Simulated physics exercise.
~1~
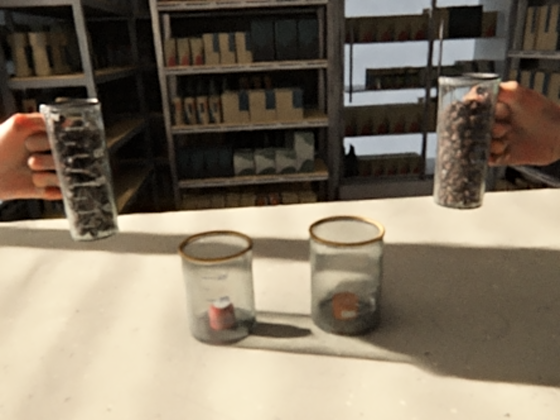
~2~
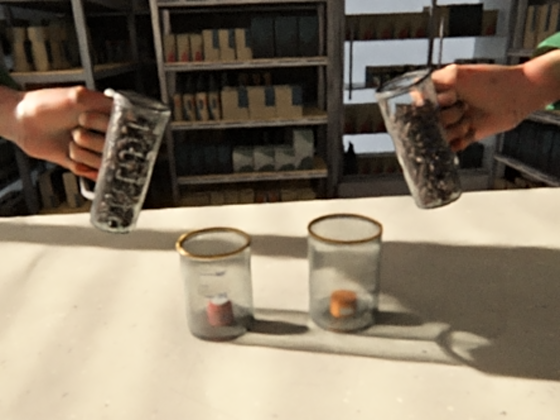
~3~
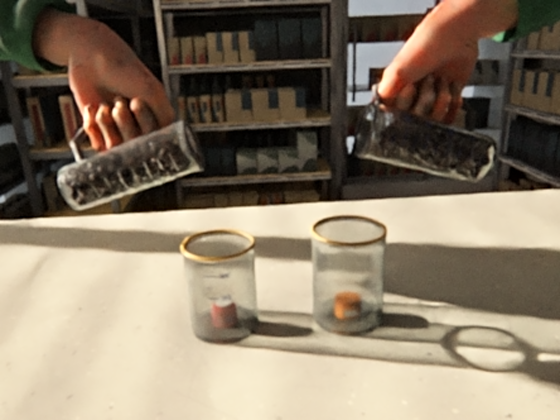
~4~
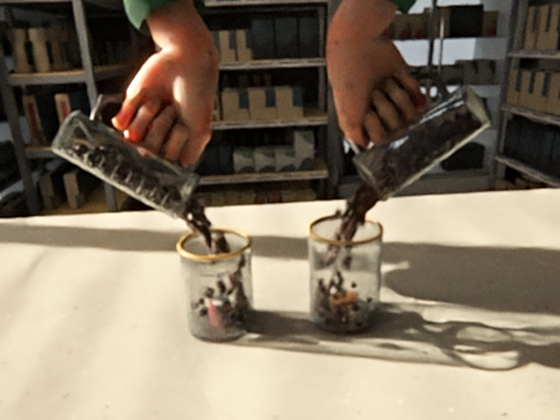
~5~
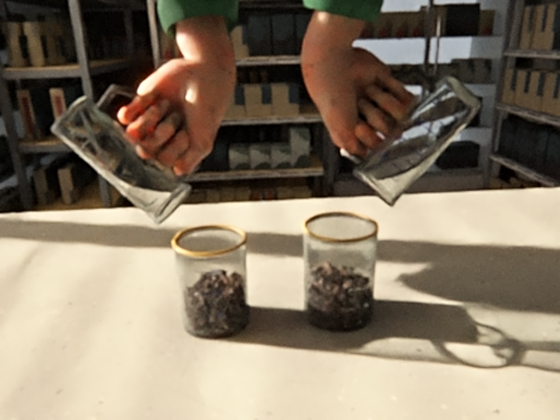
The video shows two hands holding clear cups of dark pieces above two gold-rimmed glass beakers, each with a small object inside. The hands tip the cups and pour until they are empty, leaving both beakers about half full and both objects covered.
